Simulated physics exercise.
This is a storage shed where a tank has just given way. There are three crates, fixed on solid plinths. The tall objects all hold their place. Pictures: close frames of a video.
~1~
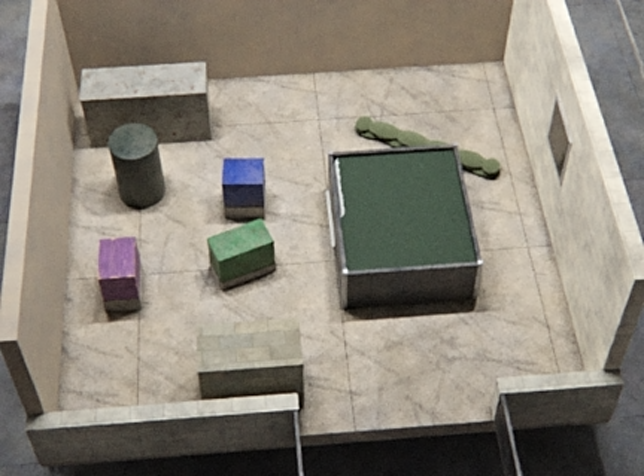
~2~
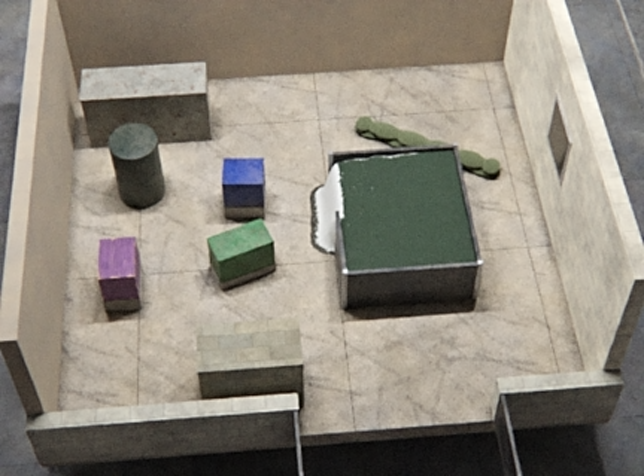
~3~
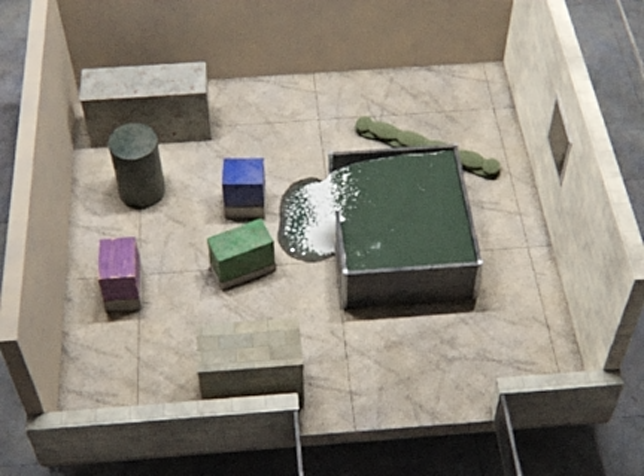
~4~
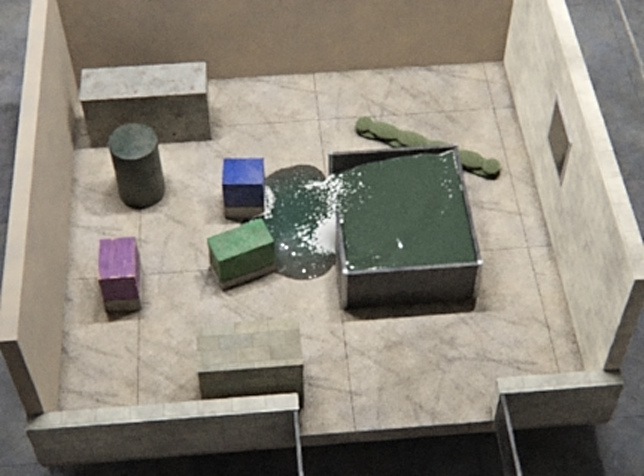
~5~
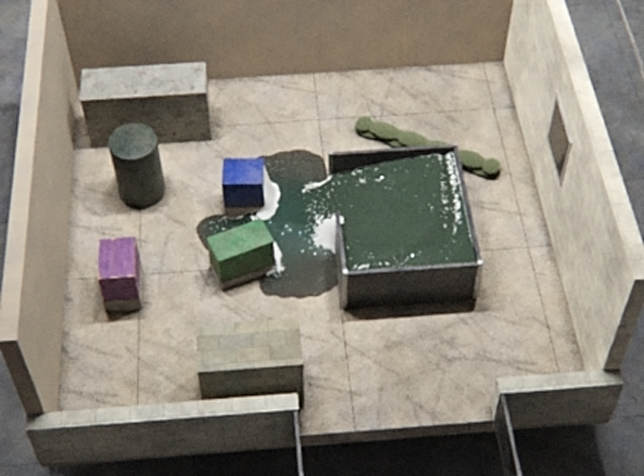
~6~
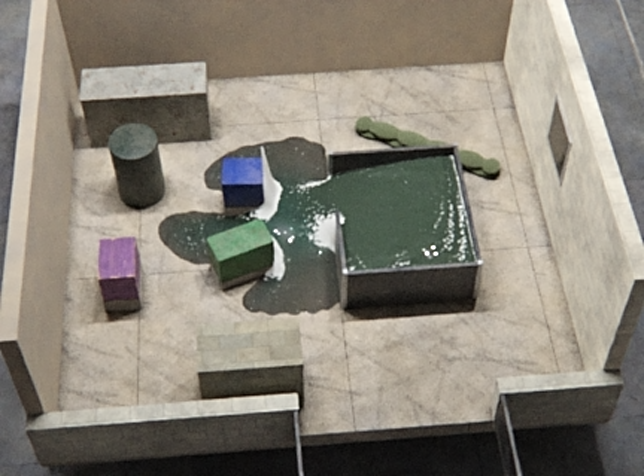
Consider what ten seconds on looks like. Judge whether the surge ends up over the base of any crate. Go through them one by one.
Outcome: I expect the green crate to get touched. I expect the blue crate to get touched. I expect the purple crate to never get touched.
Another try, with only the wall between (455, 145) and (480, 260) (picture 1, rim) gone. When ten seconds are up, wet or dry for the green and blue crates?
I expect green crate remains untouched while blue crate remains untouched.
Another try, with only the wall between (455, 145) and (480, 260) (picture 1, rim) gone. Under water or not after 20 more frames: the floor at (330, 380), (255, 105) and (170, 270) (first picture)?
Taken in turn, that's reached, reached, and finally not reached.
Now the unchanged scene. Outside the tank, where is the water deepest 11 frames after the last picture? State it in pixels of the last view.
That spot is close to (266, 247).
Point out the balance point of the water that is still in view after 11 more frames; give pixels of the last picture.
Centre point: Around (309, 225).
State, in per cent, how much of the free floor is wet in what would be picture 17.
The answer is around 45 per cent.
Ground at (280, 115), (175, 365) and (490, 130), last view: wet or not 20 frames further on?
First inundated, second inundated, third spared.
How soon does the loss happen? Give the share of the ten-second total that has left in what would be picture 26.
I get 15 percent.
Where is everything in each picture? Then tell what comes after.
In the first picture, still water in the tank at (402, 210).
In the second picture, the front is at (325, 249), out from the gap at (336, 205).
In the third picture, water pours out at (336, 208) and has run to (290, 249).
In the fourth picture, the front is at a hidden place, out from the gap at (336, 209).
In the fifth picture, water pours out at (336, 209) and has run to (204, 233).
In the sixth picture, water pours out at (336, 209) and has run to (165, 236).
A moment on, water covers 25 % of the floor; the green crate water round its plinth, the blue crate water round its plinth, the purple crate water round its plinth.
Next, water covers 45 % of the floor; the green crate water round its plinth, the blue crate water round its plinth, the purple crate water round its plinth.
Then, water covers 60 % of the floor; the green crate water round its plinth, the blue crate water round its plinth, the purple crate water round its plinth.
Later, water covers 75 % of the floor; the green crate water round its plinth, the blue crate water round its plinth, the purple crate water round its plinth.
In the end, water covers 95 % of the floor; the green crate was topped, the blue crate was topped, the purple crate stayed above the water.
